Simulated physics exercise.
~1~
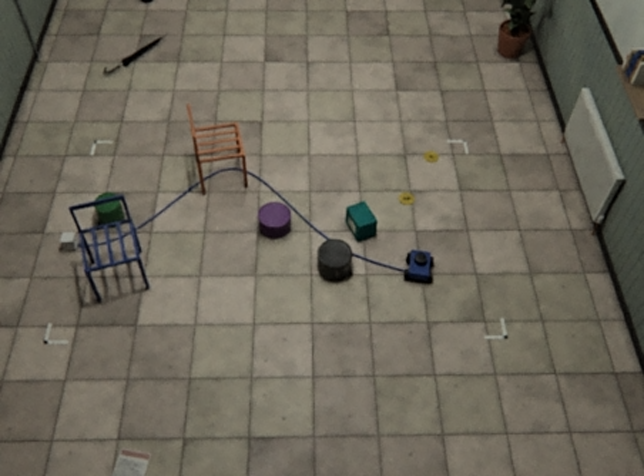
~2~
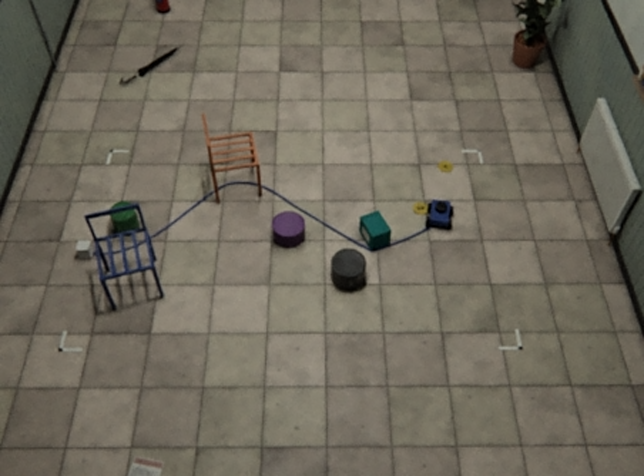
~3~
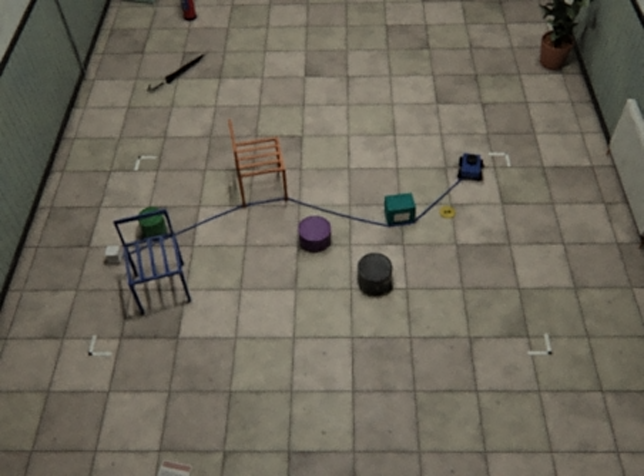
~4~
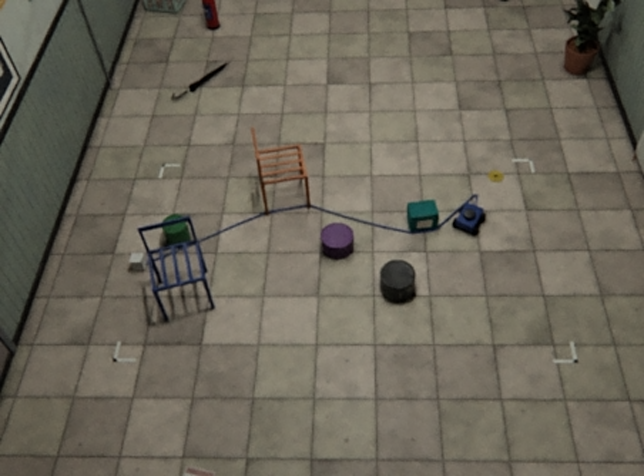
A tiled hallway floor is seen from high above, with white tape corners marking out an area. A blue chair and a green tub sit at the left, an orange chair stands near the middle, and a purple bin, black bucket and teal box lie to its right. A small blue cart at the right trails a long blue lead that runs back to the left. The cart drives up past the teal box, and the lead comes against the box. It continues up and right, shifting the box slightly, then turns back down and stops beside it, the lead curving loosely behind.
